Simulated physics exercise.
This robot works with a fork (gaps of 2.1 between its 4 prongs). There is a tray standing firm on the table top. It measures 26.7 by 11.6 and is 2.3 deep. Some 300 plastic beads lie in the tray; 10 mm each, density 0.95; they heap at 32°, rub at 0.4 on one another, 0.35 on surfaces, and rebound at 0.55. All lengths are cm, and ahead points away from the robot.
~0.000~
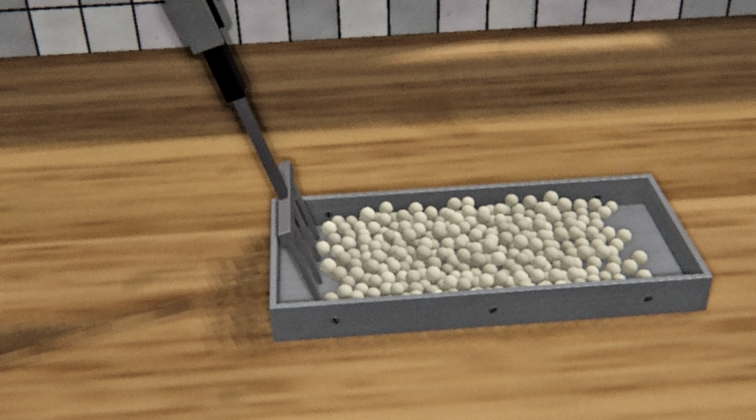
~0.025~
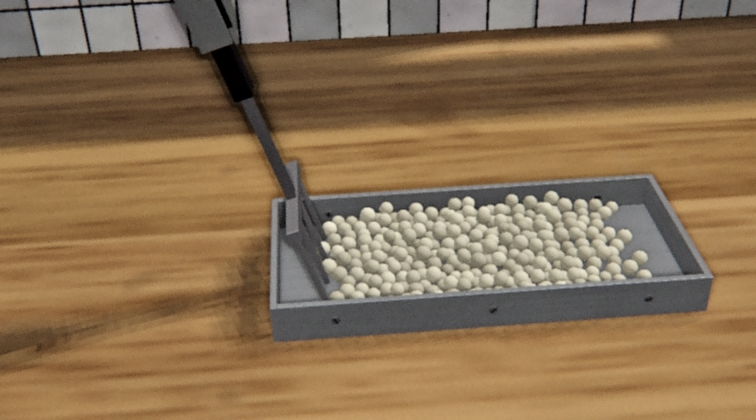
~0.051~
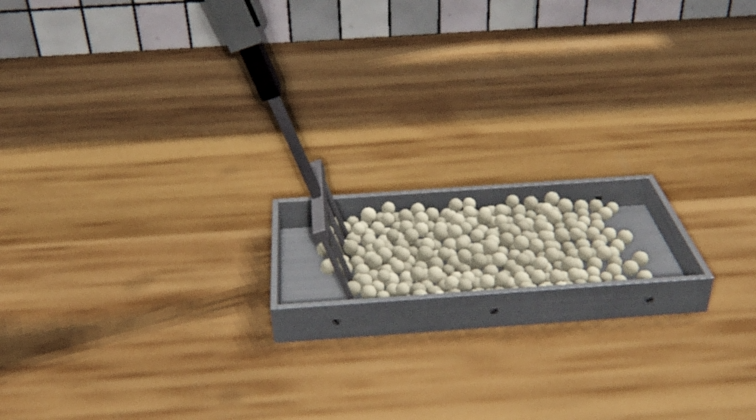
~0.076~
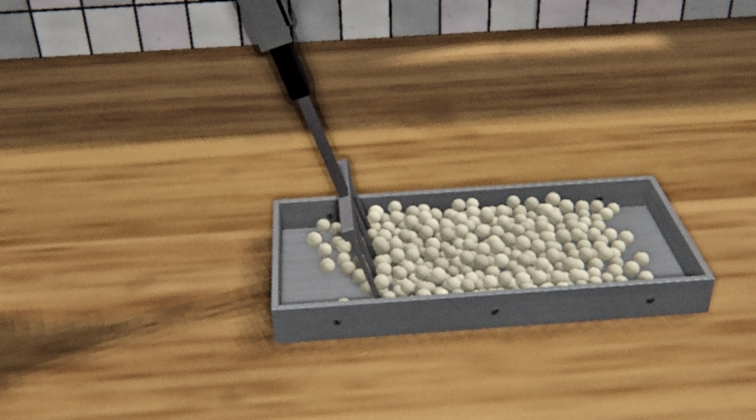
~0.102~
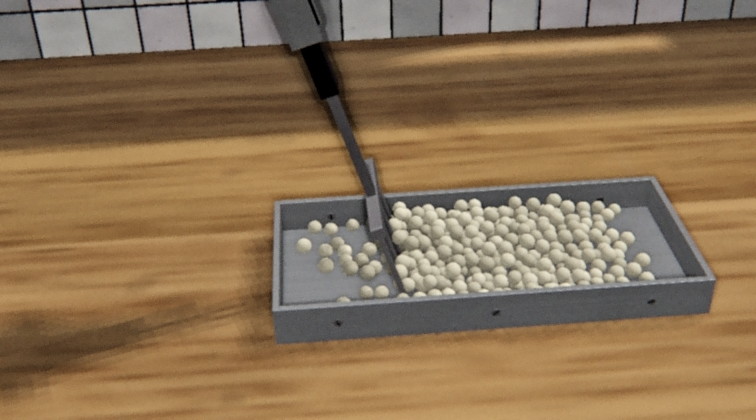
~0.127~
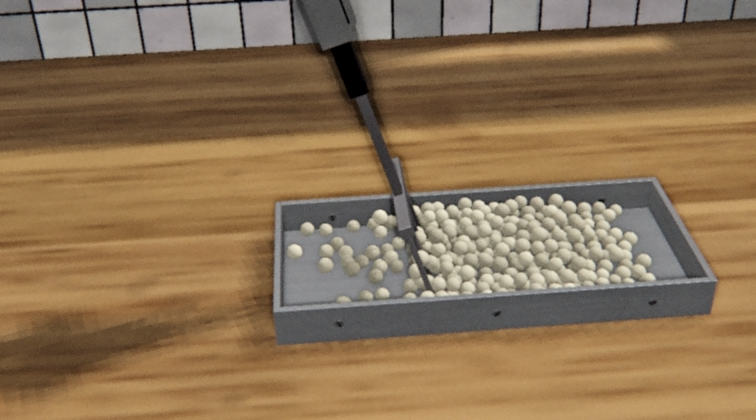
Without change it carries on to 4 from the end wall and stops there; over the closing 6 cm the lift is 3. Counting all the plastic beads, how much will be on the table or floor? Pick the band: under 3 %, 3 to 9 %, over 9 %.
Band: 3 to 9 %.
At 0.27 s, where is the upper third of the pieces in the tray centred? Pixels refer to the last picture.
Around (583, 230).
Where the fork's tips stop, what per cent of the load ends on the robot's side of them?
Roughly 65 percent of the load.
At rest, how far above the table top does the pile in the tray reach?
3.0 cm, roughly.
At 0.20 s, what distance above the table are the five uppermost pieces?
About 3 centimetres.
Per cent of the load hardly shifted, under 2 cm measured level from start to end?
That comes to some 10 per cent.
After 0.20 s, sloping 73°, highest piece 4 above the table; 301 in the tray.
After 0.27 s, sloping 73°, highest piece 8 above the table; 300 in the tray, 1 in flight or on the tool.
After 0.50 s, sloping 73°, highest piece 10 above the table; 287 in the tray, 12 on the table or floor, 2 in flight or on the tool.
After 1.20 s, sloping 73°, highest piece 3 above the table; 287 in the tray, 14 on the table or floor.
In the end, 287 in the tray, 14 on the table or floor. That is 5 % on the table or floor.
